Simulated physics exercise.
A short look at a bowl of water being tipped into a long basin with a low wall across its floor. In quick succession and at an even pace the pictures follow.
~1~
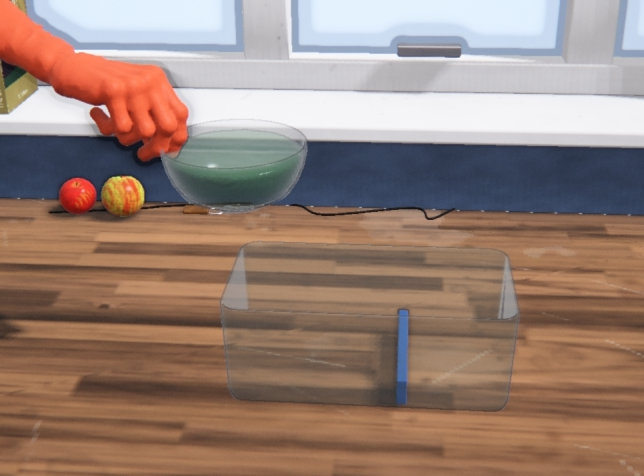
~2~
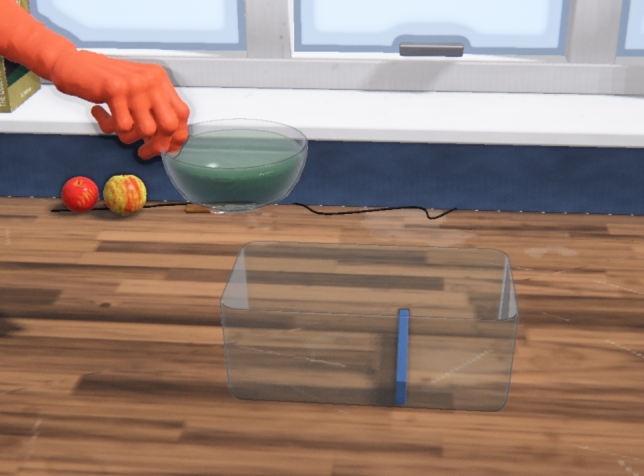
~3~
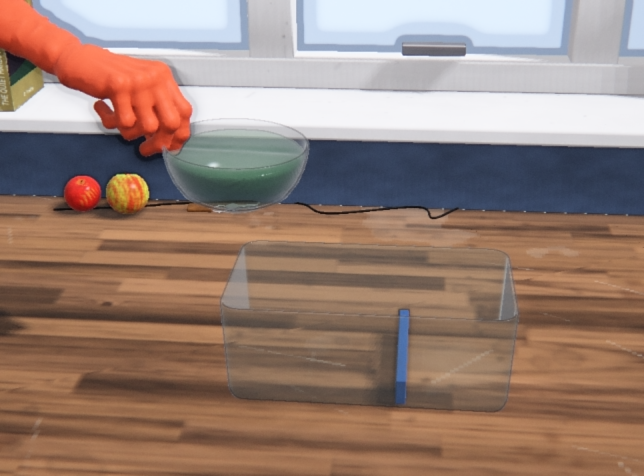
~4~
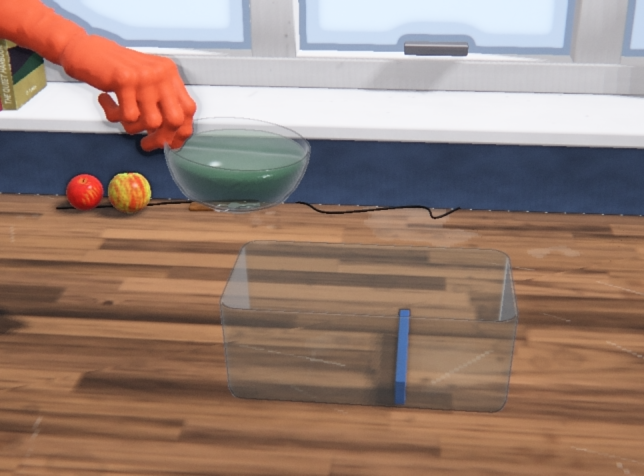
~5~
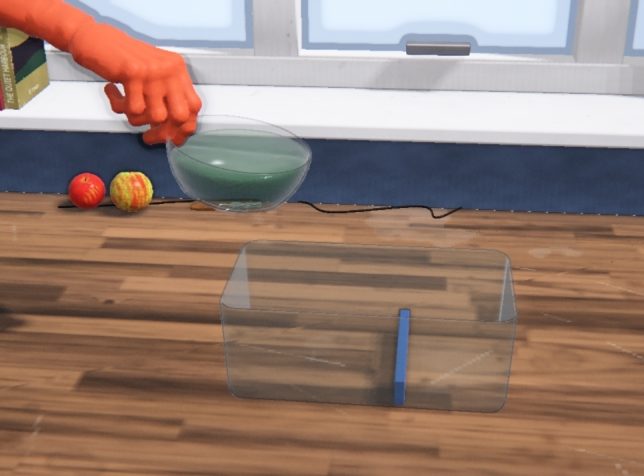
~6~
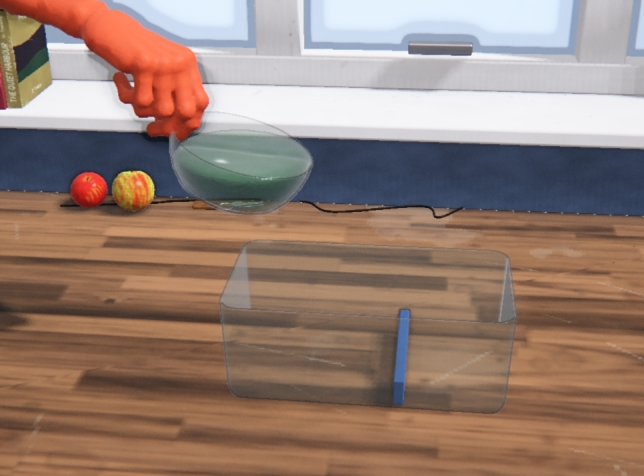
An orange-red hand gradually tilts a clear bowl of green water to the right.
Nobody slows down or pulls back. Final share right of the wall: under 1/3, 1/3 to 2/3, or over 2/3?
Under 1/3.
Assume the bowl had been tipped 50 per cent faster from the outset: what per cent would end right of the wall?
Share on the right: Some 20 percent.
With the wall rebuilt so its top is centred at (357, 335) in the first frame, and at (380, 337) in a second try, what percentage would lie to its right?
About 55 per cent on the first try, and 25 per cent on the second.
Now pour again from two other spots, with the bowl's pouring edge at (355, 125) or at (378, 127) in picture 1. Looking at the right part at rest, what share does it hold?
First try: Near 55 percent; second try: Near 65 percent.
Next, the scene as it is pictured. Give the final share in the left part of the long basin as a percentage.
Around 85 %.
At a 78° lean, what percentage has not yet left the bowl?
About 25 % remains.
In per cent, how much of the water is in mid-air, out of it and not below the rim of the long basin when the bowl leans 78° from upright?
About 40 per cent.
A moment on, the bowl is tipped on its side and 25 per cent is still to pour, 35 is left of the wall and 0 right of it.
Next, the bowl is tipped right over and 0 per cent is still to pour, 90 is left of the wall and 6 right of it.
Then the bowl is tipped right over and 0 per cent is still to pour, 87 is left of the wall and 11 right of it.
Later the bowl is tipped right over and 0 per cent is still to pour, 86 is left of the wall and 13 right of it.
At rest 86 per cent lies left of the wall, 13 right of it and 1 outside.
